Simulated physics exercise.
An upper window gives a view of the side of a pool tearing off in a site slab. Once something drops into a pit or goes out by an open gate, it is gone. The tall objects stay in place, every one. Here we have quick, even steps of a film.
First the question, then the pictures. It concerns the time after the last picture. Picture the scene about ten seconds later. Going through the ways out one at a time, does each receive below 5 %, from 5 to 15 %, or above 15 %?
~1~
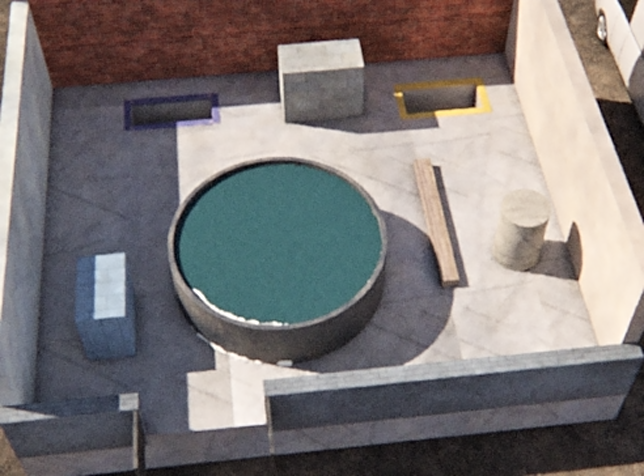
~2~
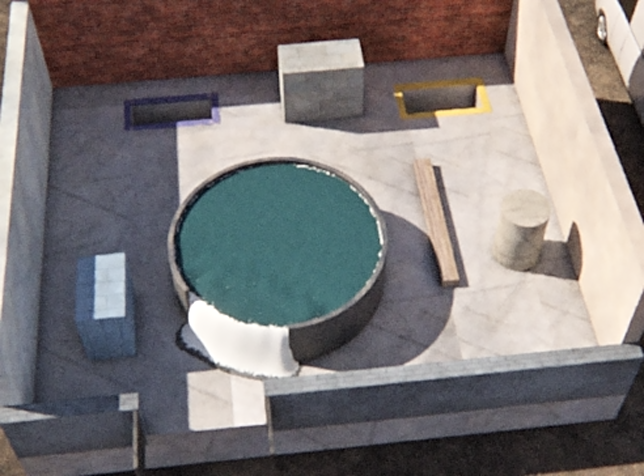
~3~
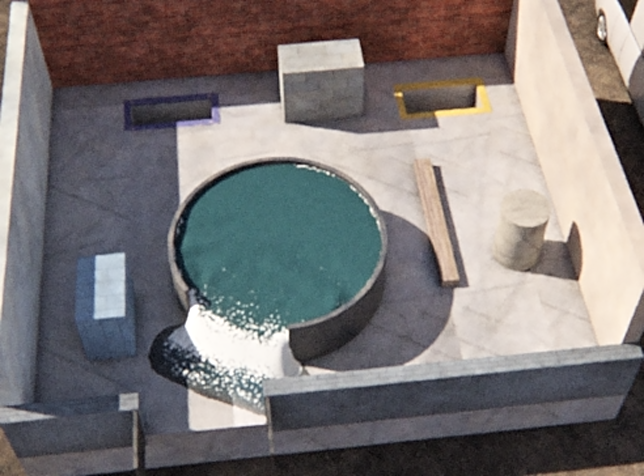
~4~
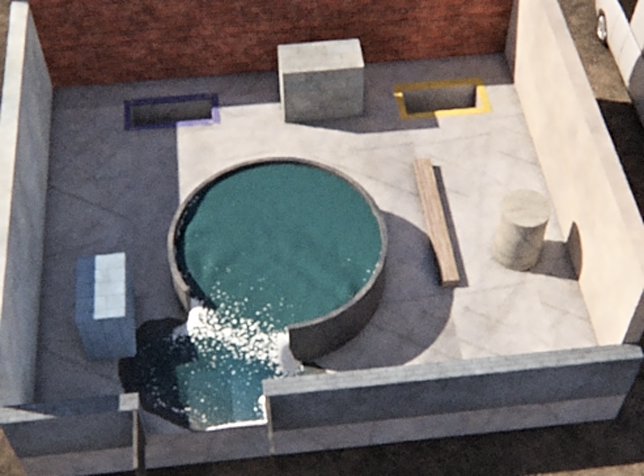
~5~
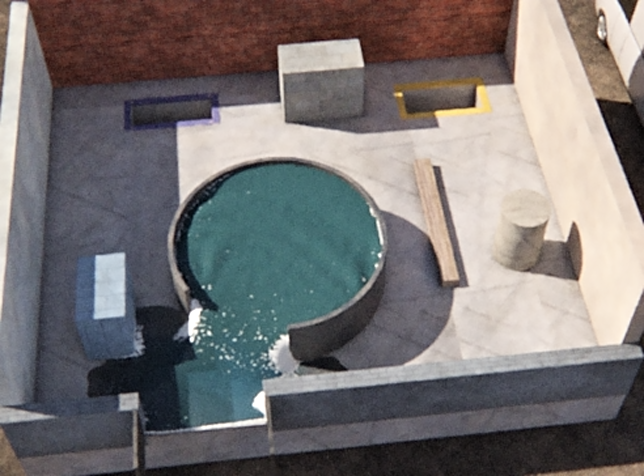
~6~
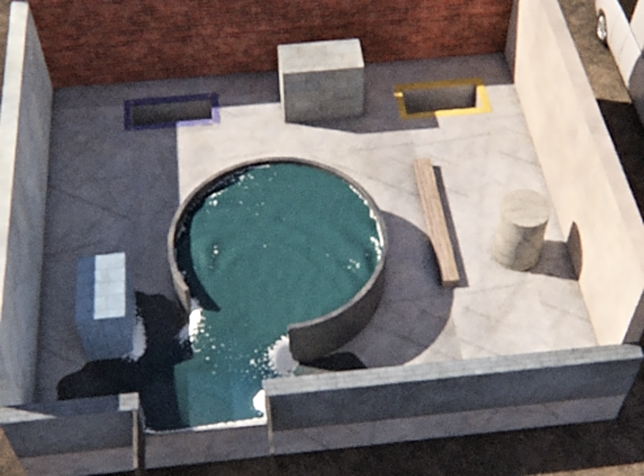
My prediction: The gate will be a major outlet past fifteen per cent; the yellow pit will be a minor outlet short of five per cent; the blue pit will be a middling outlet at five to fifteen per cent.
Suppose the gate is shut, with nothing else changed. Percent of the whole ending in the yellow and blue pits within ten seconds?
Result, %: Yellow = 8; blue = 25.
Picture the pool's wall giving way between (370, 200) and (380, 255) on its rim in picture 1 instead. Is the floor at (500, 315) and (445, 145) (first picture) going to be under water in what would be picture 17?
Submerged, then submerged.
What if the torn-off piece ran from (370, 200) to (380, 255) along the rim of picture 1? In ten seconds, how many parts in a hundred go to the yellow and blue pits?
Per cent: Yellow 25, blue 4.
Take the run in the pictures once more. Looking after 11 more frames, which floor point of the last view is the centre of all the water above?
My pick is pixel (255, 300).
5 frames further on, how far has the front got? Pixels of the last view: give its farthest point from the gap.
I'd point to (512, 382).
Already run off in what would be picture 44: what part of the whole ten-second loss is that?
About 75 per cent.
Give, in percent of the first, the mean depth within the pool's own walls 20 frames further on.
Close to 42 in a hundred.
A moment on, water covers 20 % of the floor; the gate 11 %, the yellow pit 0 %, the blue pit 0 %.
Next, water covers 30 % of the floor; the gate 22 %, the yellow pit 0 %, the blue pit 0 %.
Then, water covers 50 % of the floor; the gate 34 %, the yellow pit 0 %, the blue pit 0 %.
Later, water covers 65 % of the floor; the gate 47 %, the yellow pit 0 %, the blue pit 3 %.
In the end, water covers 85 % of the floor; the gate 56 %, the yellow pit 1 %, the blue pit 8 %.
